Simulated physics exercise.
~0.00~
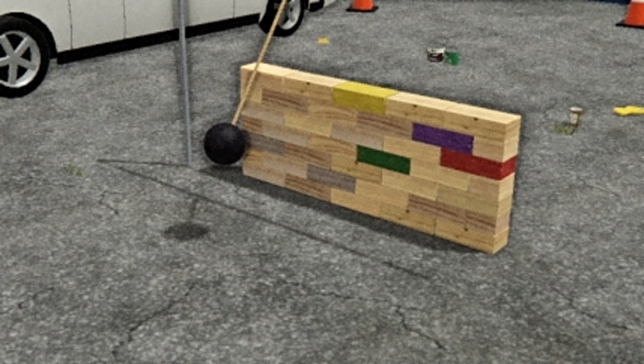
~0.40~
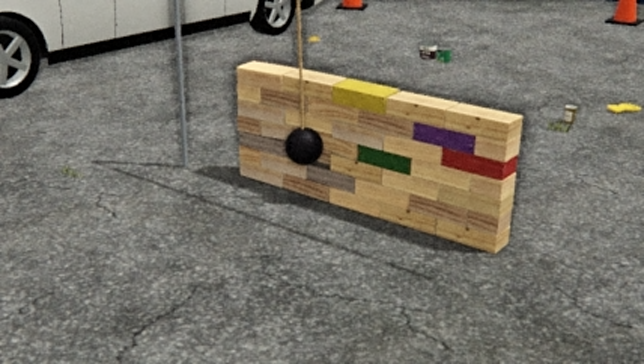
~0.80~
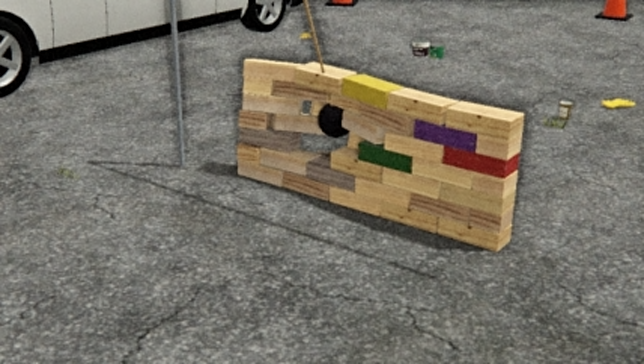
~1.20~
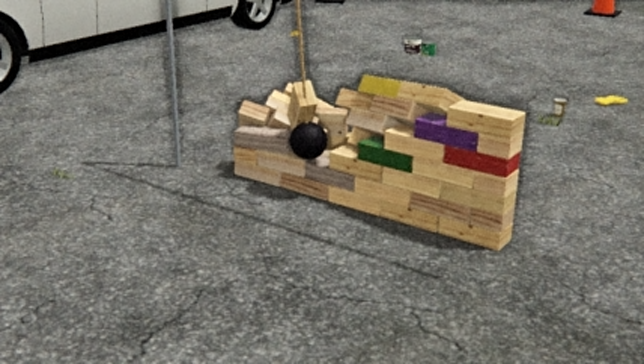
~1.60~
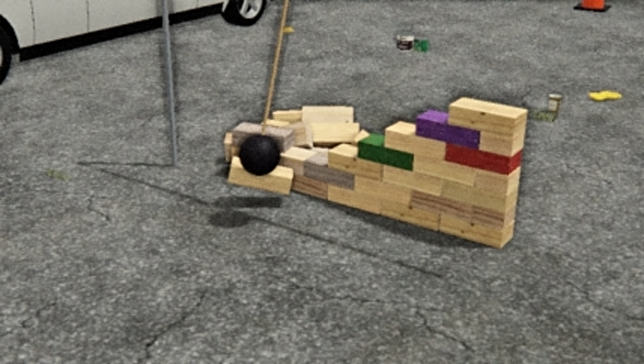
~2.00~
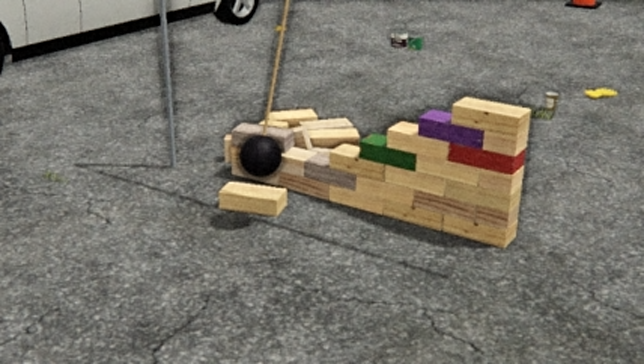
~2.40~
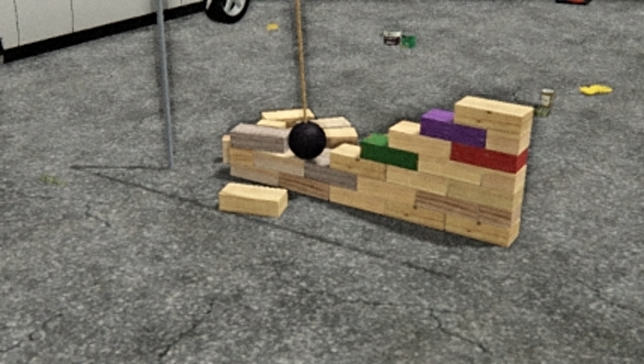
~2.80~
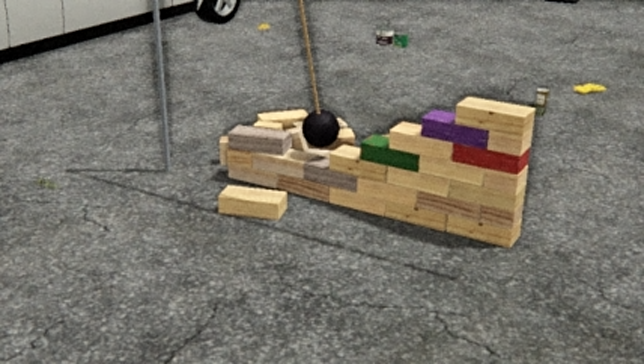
On a cracked grey parking lot, beside a white vehicle and a thin metal pole, a dark ball hangs on a line near the left end of a low wall of wooden blocks. The ball swings right into the wall and pushes blocks out of line, opening gaps in the upper left part. As it swings back left, the top blocks tilt and tumble, the yellow one among them, and one plain block drops onto the ground in front. The ball then swings right again over the lowered left side, while the green, purple and red blocks stay in place.
